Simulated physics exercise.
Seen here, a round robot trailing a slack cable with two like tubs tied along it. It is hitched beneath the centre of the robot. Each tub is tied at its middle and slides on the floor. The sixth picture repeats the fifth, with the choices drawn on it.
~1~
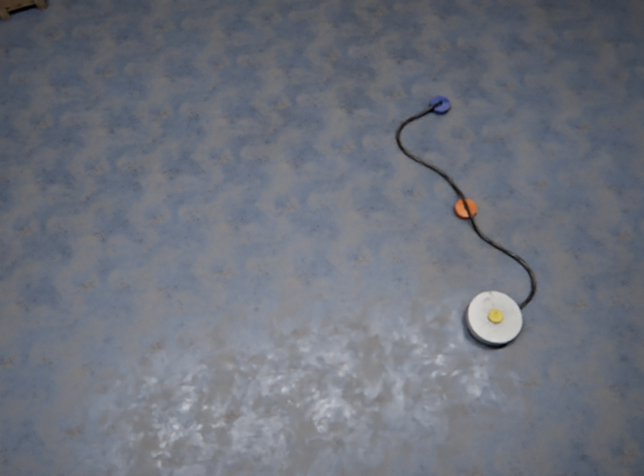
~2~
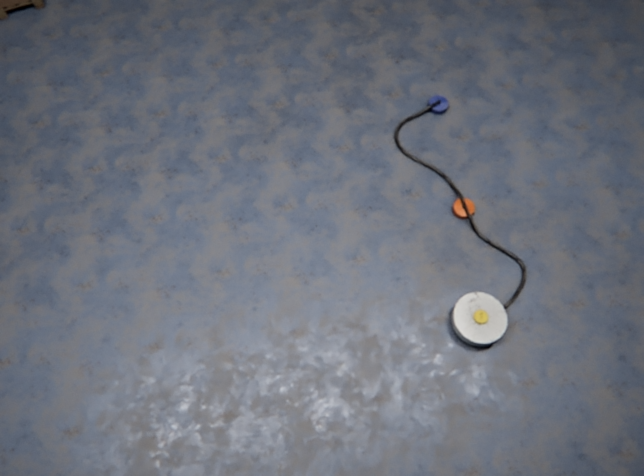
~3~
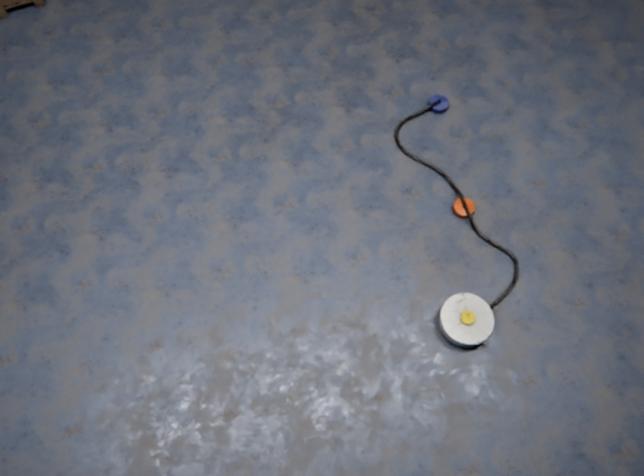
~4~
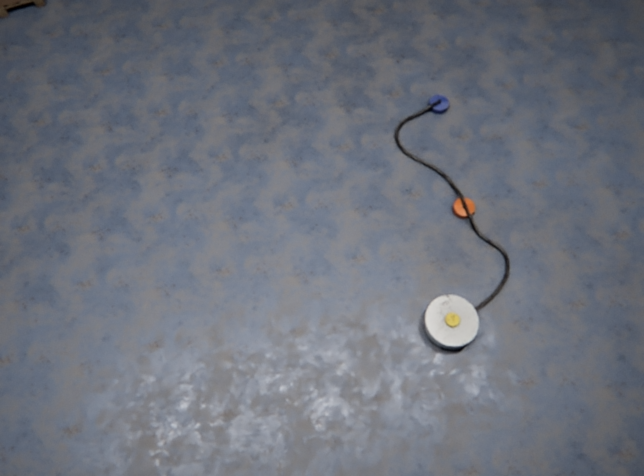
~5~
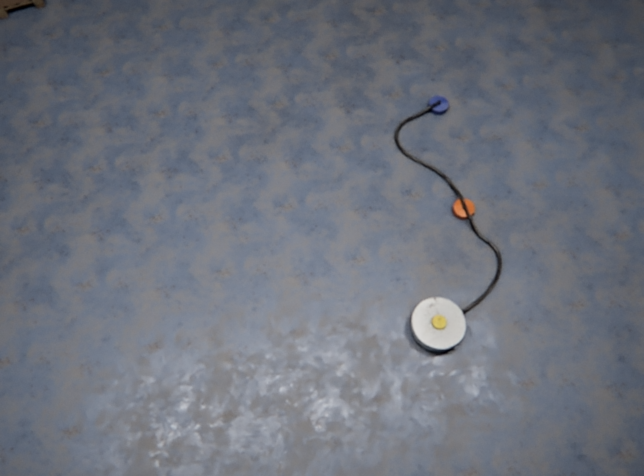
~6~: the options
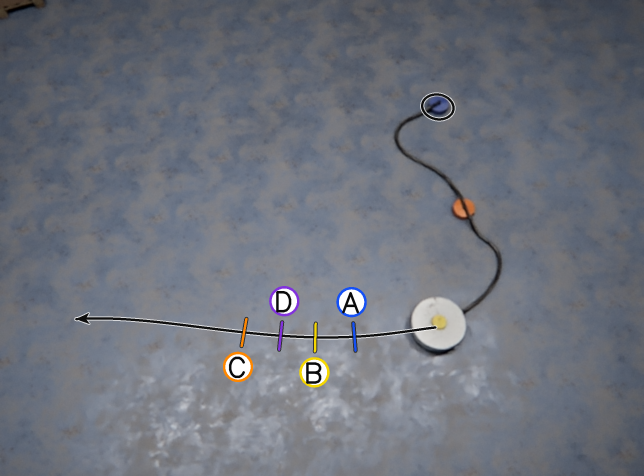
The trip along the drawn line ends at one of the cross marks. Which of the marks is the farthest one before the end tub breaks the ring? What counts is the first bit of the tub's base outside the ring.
The farthest safe stop is C.
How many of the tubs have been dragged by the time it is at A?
By then, one.
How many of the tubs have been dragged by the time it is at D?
One.
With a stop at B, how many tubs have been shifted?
One.
On the copy, A at (354, 337); B at (315, 337); C at (244, 332); D at (281, 336); the ring at (438, 107); the route from (436, 327) via (255, 334) to (76, 319).
On C. First, robot (370, 333); blue tub (438, 105); orange tub (464, 209).
Then, robot (302, 335); blue tub (438, 105); orange tub (432, 232).
Finally, robot (243, 330); blue tub (438, 105); orange tub (392, 246); the ringed tub at the far end is still in its ring.
By contrast, A is safe but short; B is safe but short; D is safe but short.
